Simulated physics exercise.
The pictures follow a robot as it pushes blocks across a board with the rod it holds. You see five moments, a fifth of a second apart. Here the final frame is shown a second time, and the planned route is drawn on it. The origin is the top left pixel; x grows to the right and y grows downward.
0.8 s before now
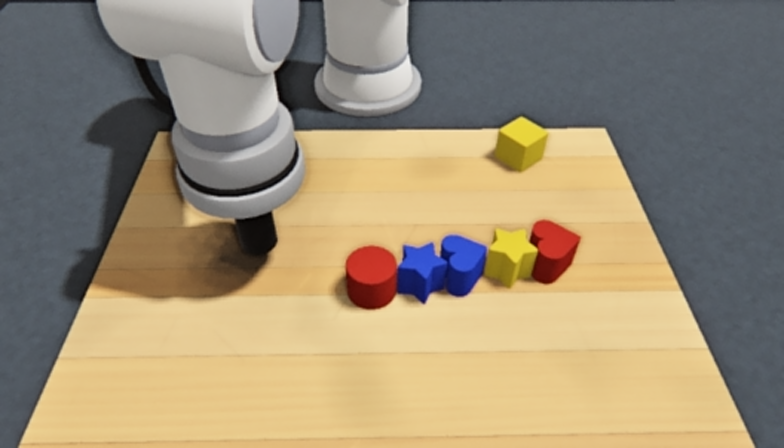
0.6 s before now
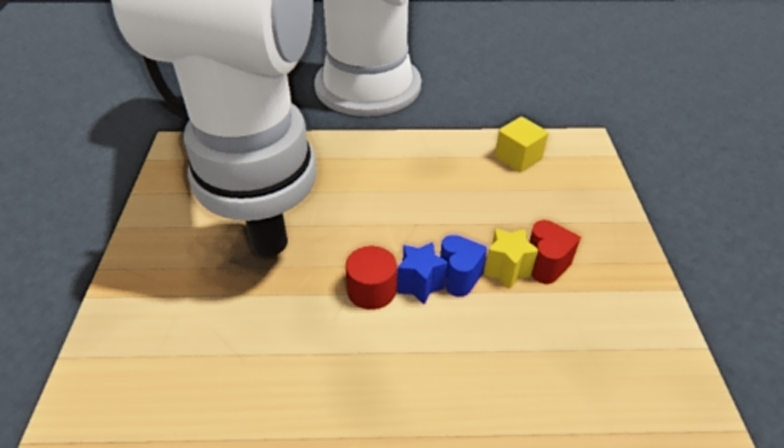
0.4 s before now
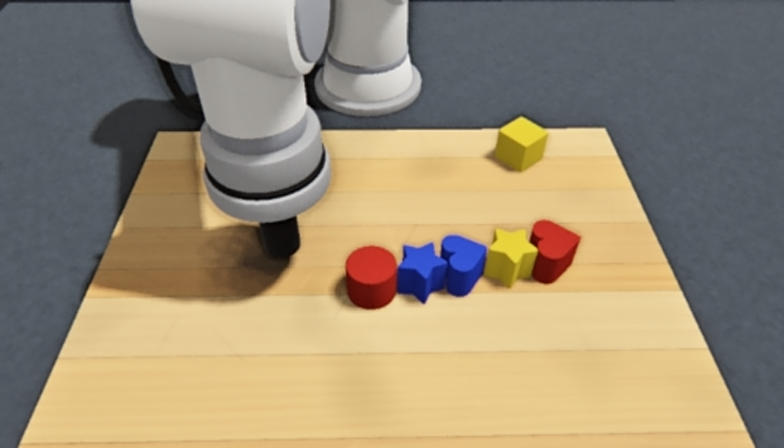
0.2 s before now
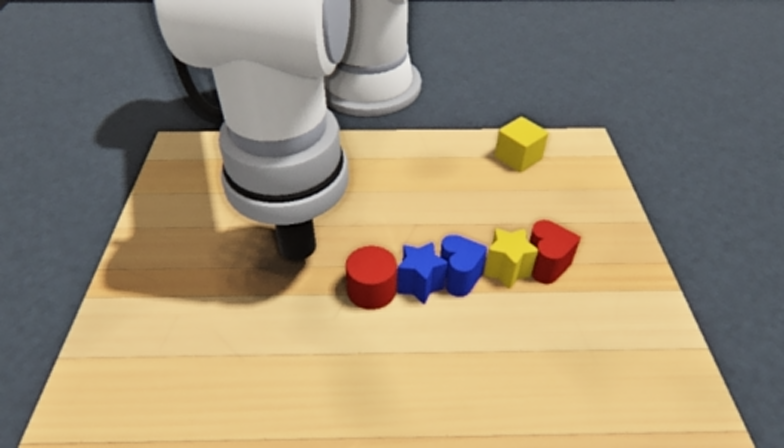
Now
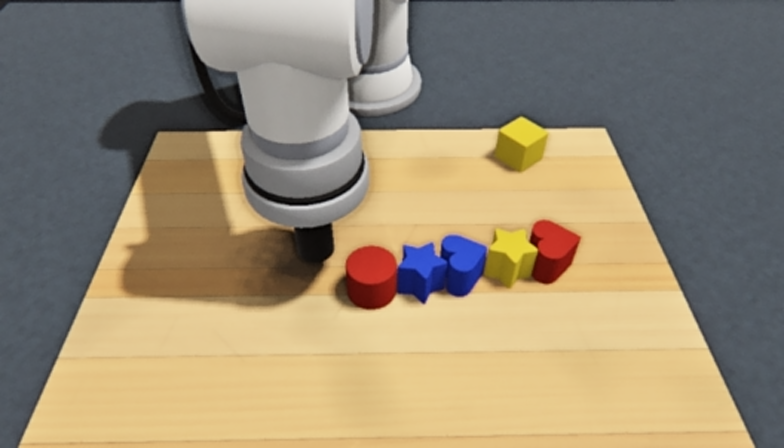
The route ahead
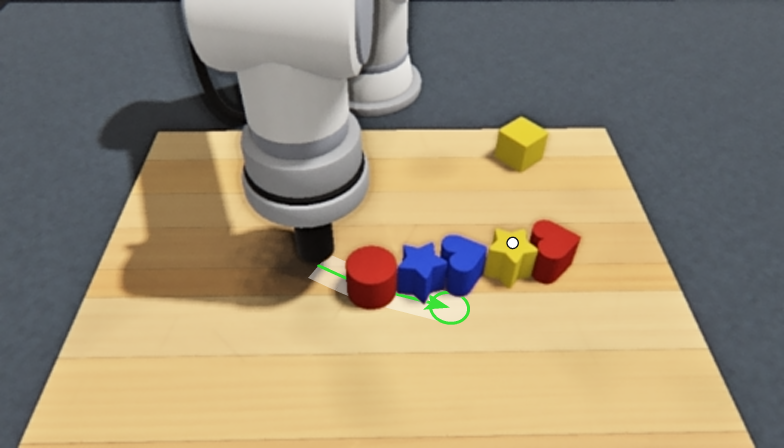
The robot arm moves its black rod right across the board, nearer the still red cylinder.
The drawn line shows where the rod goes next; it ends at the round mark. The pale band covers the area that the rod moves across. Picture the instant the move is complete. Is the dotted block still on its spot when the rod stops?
I'd say no.
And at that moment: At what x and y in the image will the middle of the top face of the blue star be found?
It should be at about (491, 280).
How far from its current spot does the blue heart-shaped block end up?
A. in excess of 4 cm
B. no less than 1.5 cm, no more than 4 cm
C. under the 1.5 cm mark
B: No less than 1.5 cm, no more than 4 cm.
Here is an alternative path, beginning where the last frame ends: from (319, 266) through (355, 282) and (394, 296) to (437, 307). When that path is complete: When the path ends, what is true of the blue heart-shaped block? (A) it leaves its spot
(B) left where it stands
My answer is option A.
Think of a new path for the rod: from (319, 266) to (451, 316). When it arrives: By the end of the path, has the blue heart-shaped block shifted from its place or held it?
The result: It moves.
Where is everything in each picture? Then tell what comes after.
Tip of the rod (260, 242), middles of tops, red circle (371, 263), blue star (422, 258), blue heart-shaped block (463, 251), yellow star (513, 243), in the first frame.
Rod (270, 244), nothing pushed, in the second frame.
Rod (283, 245), nothing pushed, in the third frame.
Rod (298, 247), nothing pushed, in the fourth frame.
Rod (316, 250), red circle (371, 263), blue star (422, 258), blue heart-shaped block (463, 251), yellow star (513, 243), in the fifth frame.
The line goes from (319, 266) via (380, 290), ending at (450, 307); the dot is on the yellow star.
What follows on the original path. One third of the way, rod (358, 268); red circle (393, 278); blue star (432, 262), turned 40° anticlockwise.
Two thirds of the way, rod (404, 280); red circle (426, 303); blue star (445, 269), turned 75° anticlockwise; blue heart-shaped block (469, 248).
At the end, rod (452, 292); red circle (449, 319); blue star (491, 280), turned 85° anticlockwise; blue heart-shaped block (485, 250), turned 95° anticlockwise; yellow star (519, 237), turned 15° clockwise.
